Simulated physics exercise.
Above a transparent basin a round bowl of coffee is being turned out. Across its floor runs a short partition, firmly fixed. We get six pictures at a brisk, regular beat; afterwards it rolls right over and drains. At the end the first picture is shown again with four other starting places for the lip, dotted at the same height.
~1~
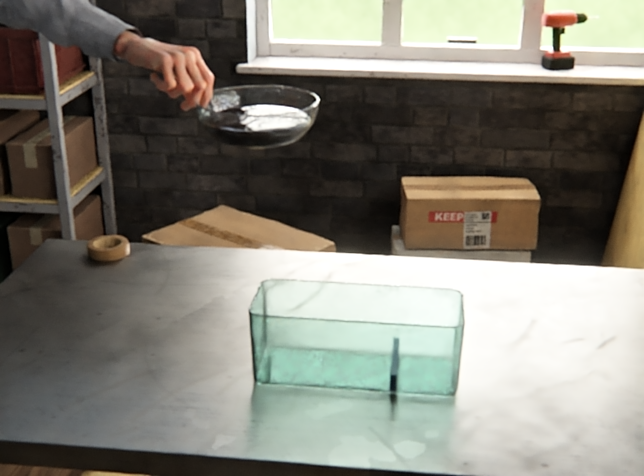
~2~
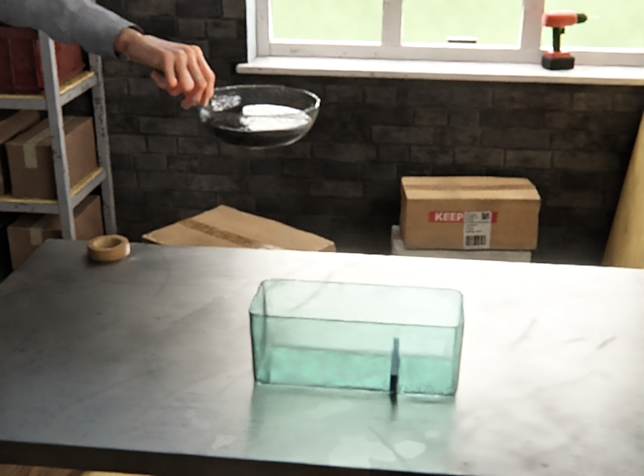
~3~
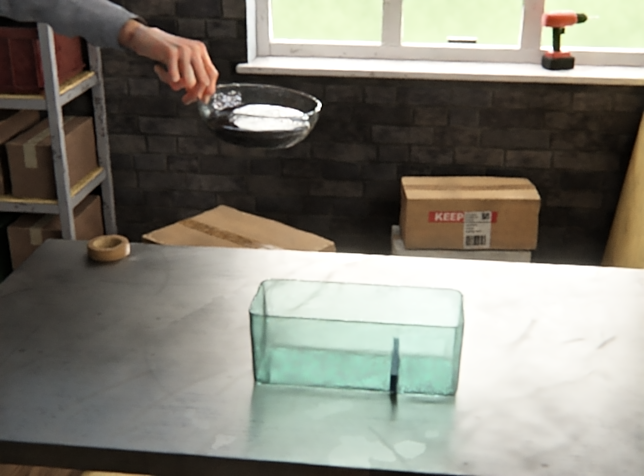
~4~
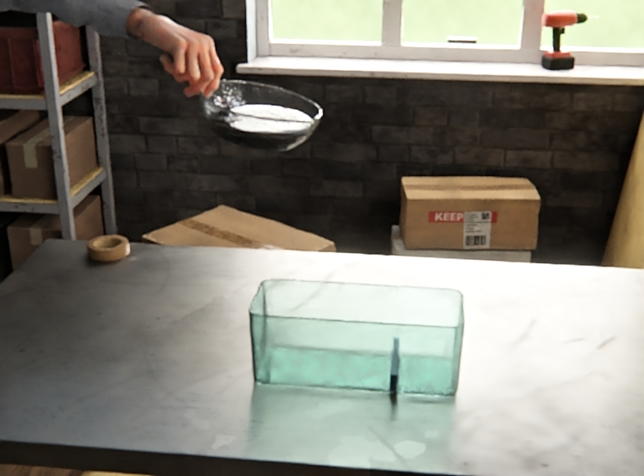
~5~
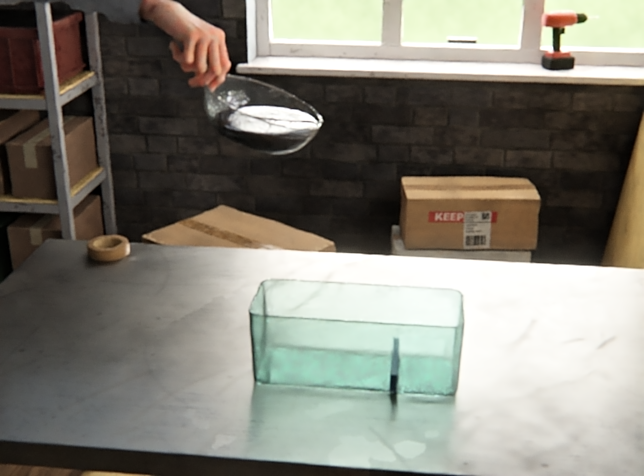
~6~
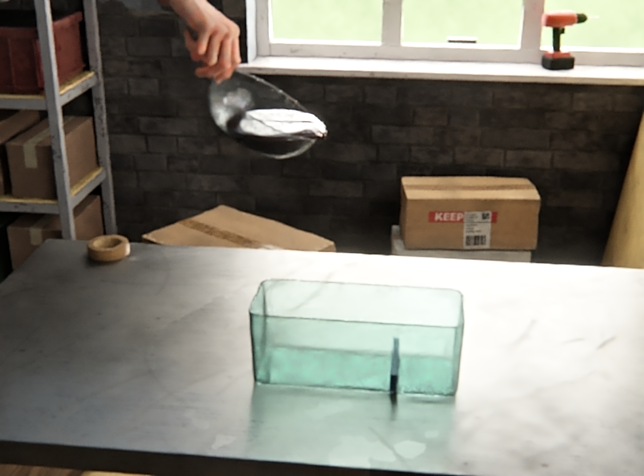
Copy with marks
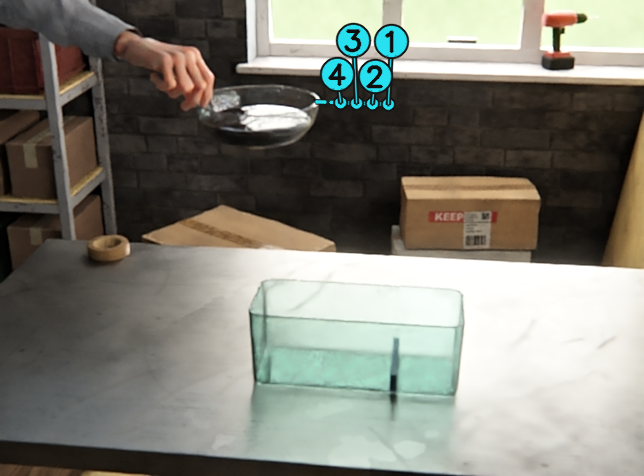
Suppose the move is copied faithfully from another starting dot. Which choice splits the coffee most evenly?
I would pick place 3.
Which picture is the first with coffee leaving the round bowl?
Picture 6.
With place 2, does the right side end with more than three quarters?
No.
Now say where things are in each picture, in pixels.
Upright, lip at (316, 101); basin from (253, 380) to (458, 394); top of the wall at (395, 355); nothing has left yet.
Upright, lip at (317, 103); nothing has left yet.
Tipped about 5°, lip at (318, 107); nothing has left yet.
Tipped about 12°, lip at (319, 114); nothing has left yet.
Tipped about 20°, lip at (320, 123); nothing has left yet.
Tipped about 30°, lip at (319, 133); coffee is over the lip, down to (319, 133).
On the marked copy, 1 at (388, 104); 2 at (372, 103); 3 at (356, 103); 4 at (340, 102).
If 1 is chosen, about 30 % ends left of the wall and 68 % right of it; 3 % is lost outside.
If 2 is chosen, about 34 % ends left of the wall and 64 % right of it.
If 3 is chosen, about 48 % ends left of the wall and 50 % right of it.
If 4 is chosen, about 68 % ends left of the wall and 29 % right of it; 3 % is lost outside.
